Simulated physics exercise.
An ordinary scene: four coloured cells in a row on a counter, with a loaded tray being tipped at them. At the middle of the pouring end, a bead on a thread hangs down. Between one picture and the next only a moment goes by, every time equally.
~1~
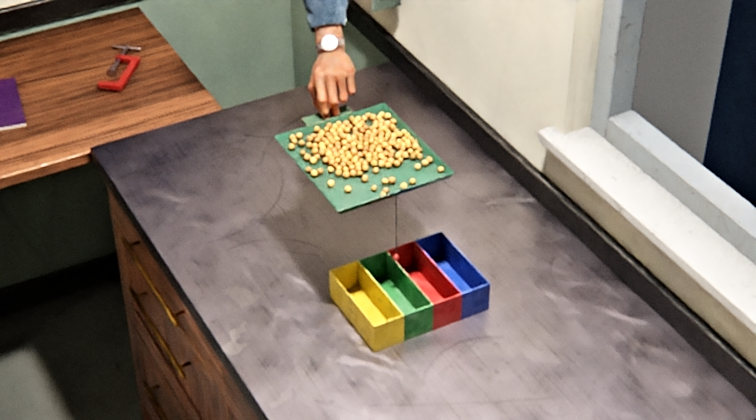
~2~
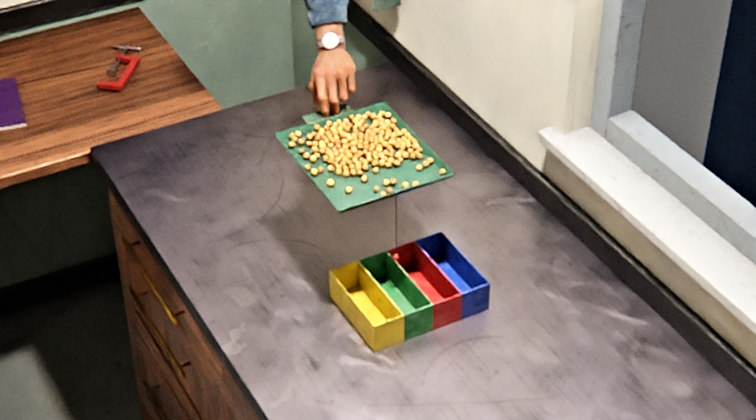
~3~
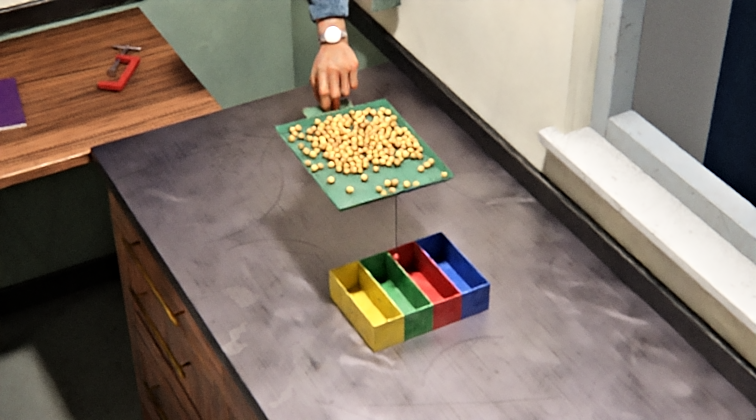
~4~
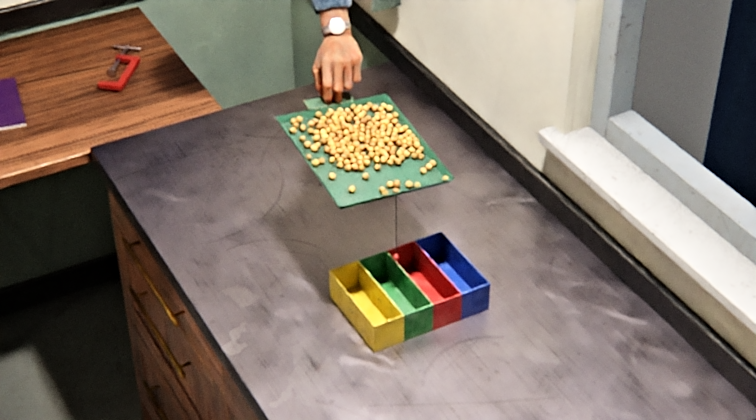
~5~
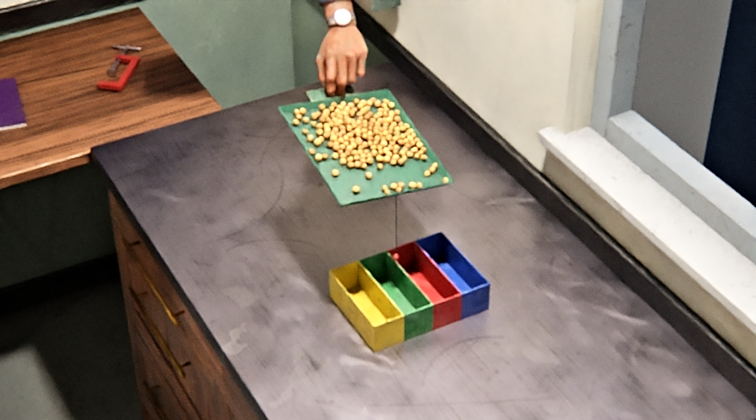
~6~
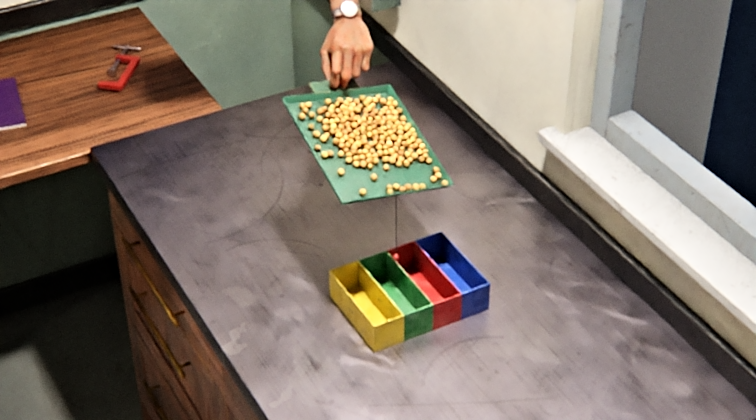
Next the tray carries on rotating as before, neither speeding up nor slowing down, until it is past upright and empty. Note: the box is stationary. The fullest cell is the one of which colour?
The fullest cell is the blue one.
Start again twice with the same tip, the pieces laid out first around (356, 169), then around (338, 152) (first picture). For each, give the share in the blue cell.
Near 40 per cent and near 30 per cent.
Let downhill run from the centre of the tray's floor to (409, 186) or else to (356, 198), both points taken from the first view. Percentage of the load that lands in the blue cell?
The first comes to 40 %, while the second comes to 0 %.
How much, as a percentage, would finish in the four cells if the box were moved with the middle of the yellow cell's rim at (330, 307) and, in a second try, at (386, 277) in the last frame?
0 per cent, then 90 per cent.
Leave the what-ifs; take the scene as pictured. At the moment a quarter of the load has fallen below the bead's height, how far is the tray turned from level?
Roughly 60 degrees.
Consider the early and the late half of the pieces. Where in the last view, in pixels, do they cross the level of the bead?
The first part passes (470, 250); everything after passes (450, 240).
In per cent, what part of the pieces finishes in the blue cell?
My best guess is about 40 in a hundred.
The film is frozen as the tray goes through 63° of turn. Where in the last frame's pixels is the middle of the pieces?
About (448, 218).
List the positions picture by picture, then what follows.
The first picture shows corners of the pouring end at (340, 207) and (449, 172), level; middle of the load at (360, 148), round wooden beads; bead on its thread at (396, 257); yellow cell at (389, 331); green cell at (418, 320); red cell at (447, 309); blue cell at (475, 299).
The second picture shows corners of the pouring end at (340, 207) and (449, 172), level; middle of the load at (360, 147).
The third picture shows corners of the pouring end at (341, 205) and (449, 174), tipped barely, lowest at the right corner; middle of the load at (360, 144), a small part on the move.
The fourth picture shows corners of the pouring end at (342, 203) and (450, 177), tipped a little, lowest at the right corner; middle of the load at (362, 140), a small part on the move.
The fifth picture shows corners of the pouring end at (343, 201) and (449, 179), tipped clearly, lowest at the right corner; middle of the load at (365, 136), a small part on the move.
The sixth picture shows corners of the pouring end at (344, 199) and (449, 182), tipped clearly, lowest at the right corner; middle of the load at (375, 133), nearly all on the move; yellow cell at (389, 331); green cell at (418, 320); red cell at (447, 309); blue cell at (475, 299).
Soon after the last picture, tray tipped steeply; about a third on the tray; a small part in the blue cell; a stray few in the red cell; about half falling or outside the box.
A little later, tray tipped past a quarter turn; about half in the blue cell; a stray few in the red cell; a stray few in the green cell; about half falling or outside the box.
Later still, tray tipped past a quarter turn; about half in the blue cell; a stray few in the red cell; a stray few in the green cell; about half falling or outside the box.
By the end, tray tipped past a quarter turn; about half in the blue cell; a stray few in the red cell; a stray few in the green cell; none in the yellow cell; about half outside the box.
